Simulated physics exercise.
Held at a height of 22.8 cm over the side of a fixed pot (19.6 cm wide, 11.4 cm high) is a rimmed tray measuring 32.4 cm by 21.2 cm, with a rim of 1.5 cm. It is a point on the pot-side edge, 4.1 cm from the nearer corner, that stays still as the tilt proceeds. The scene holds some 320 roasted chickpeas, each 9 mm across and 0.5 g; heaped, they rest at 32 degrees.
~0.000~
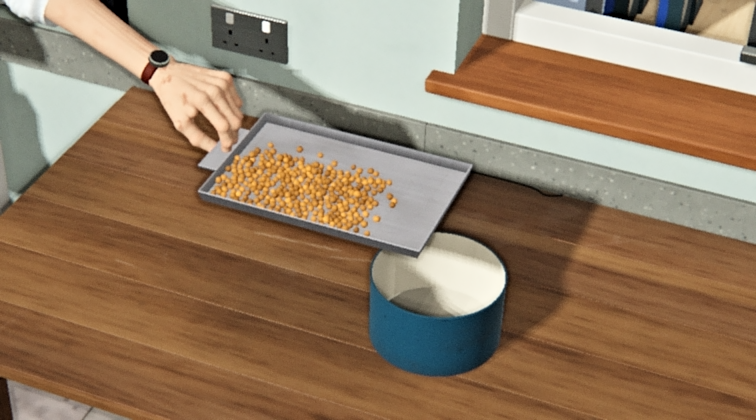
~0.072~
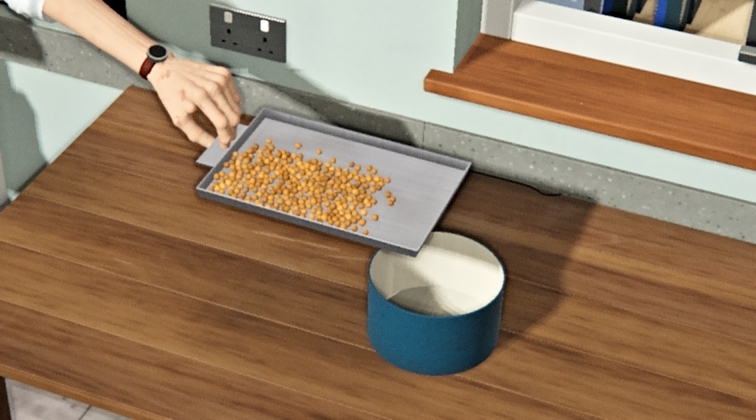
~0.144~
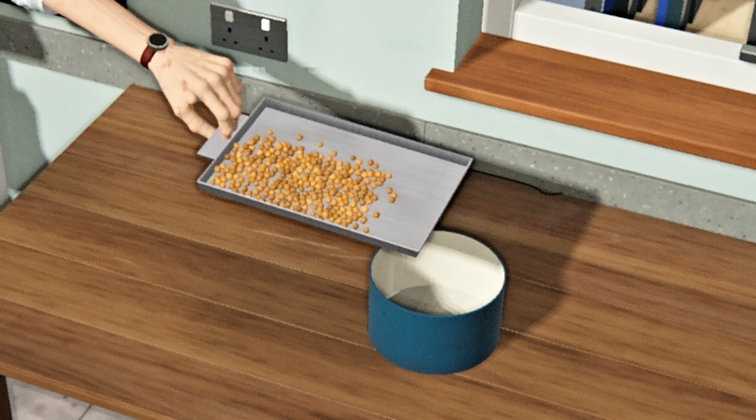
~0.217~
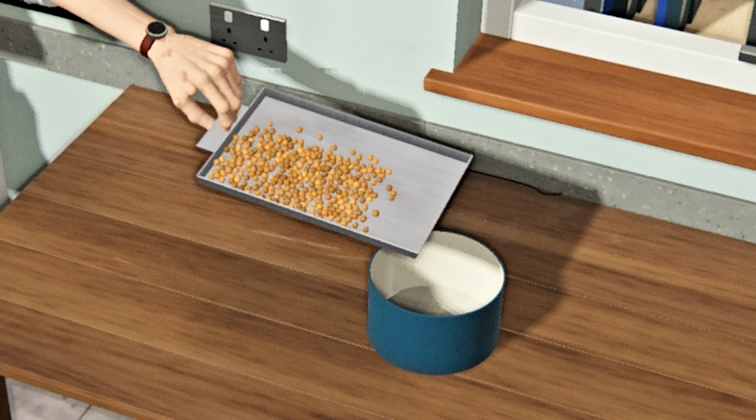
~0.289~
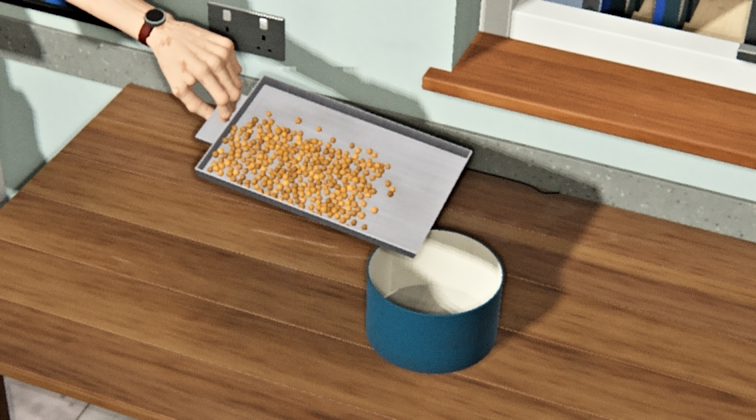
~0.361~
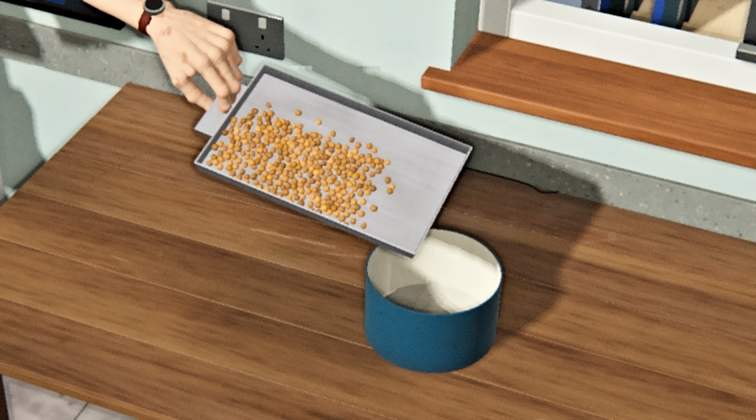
On a wooden kitchen worktop, a hand wearing a watch raises the left end of a grey metal tray of roasted chickpeas, tilting it steadily toward a blue pot at right, while the chickpeas stay spread in place.
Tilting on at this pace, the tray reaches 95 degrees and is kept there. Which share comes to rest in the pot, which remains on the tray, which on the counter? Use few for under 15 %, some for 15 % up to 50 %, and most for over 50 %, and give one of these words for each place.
Pot: Few, tray: Few, counter: Most.
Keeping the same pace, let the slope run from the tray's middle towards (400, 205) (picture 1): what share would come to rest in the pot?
Estimate: Some 60 per cent.
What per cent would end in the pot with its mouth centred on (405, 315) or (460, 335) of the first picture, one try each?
Estimates: 75 in a hundred and 60 in a hundred.
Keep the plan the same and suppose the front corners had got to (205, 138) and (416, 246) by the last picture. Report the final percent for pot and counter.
Pot: 70, counter: 30.
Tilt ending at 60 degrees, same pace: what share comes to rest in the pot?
Estimated share: About 0 %.
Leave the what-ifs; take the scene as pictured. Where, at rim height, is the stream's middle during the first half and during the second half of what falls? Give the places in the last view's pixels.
(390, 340) first, (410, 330) later, roughly.
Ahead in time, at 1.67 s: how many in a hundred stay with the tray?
About 95 per cent.
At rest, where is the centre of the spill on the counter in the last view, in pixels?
Look close to (412, 405) in the last picture.
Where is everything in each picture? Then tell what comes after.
In the first picture, tray tilt 0 degrees, front corners at (202, 190) and (418, 249); middle of the pieces at (306, 187); pot at (438, 273).
In the second picture, tray tilt 1 degrees, front corners at (200, 187) and (416, 249); middle of the pieces at (304, 185).
In the third picture, tray tilt 4 degrees, front corners at (201, 181) and (417, 249), lowest corner right front; middle of the pieces at (305, 179).
In the fourth picture, tray tilt 8 degrees, front corners at (200, 175) and (416, 251), lowest corner right front; middle of the pieces at (305, 174).
In the fifth picture, tray tilt 11 degrees, front corners at (199, 168) and (415, 251), lowest corner right front; middle of the pieces at (304, 168).
In the sixth picture, tray tilt 14 degrees, front corners at (198, 162) and (414, 251), lowest corner right front; middle of the pieces at (304, 164); pot at (434, 270). Its pace works out near 50 degrees a second.
After 1.15 s, tilt 52 degrees; the tray holds 100 %, the pot 0 %.
After 1.67 s, tilt 77 degrees; the tray holds 95 %, the pot 0 %.
Then, at 2.25 s, tilt 95 degrees; the tray holds 15 %, the pot 0 %.
In the end, at 3.2 s, pot 0 %, tray 0 %, counter 100 %.
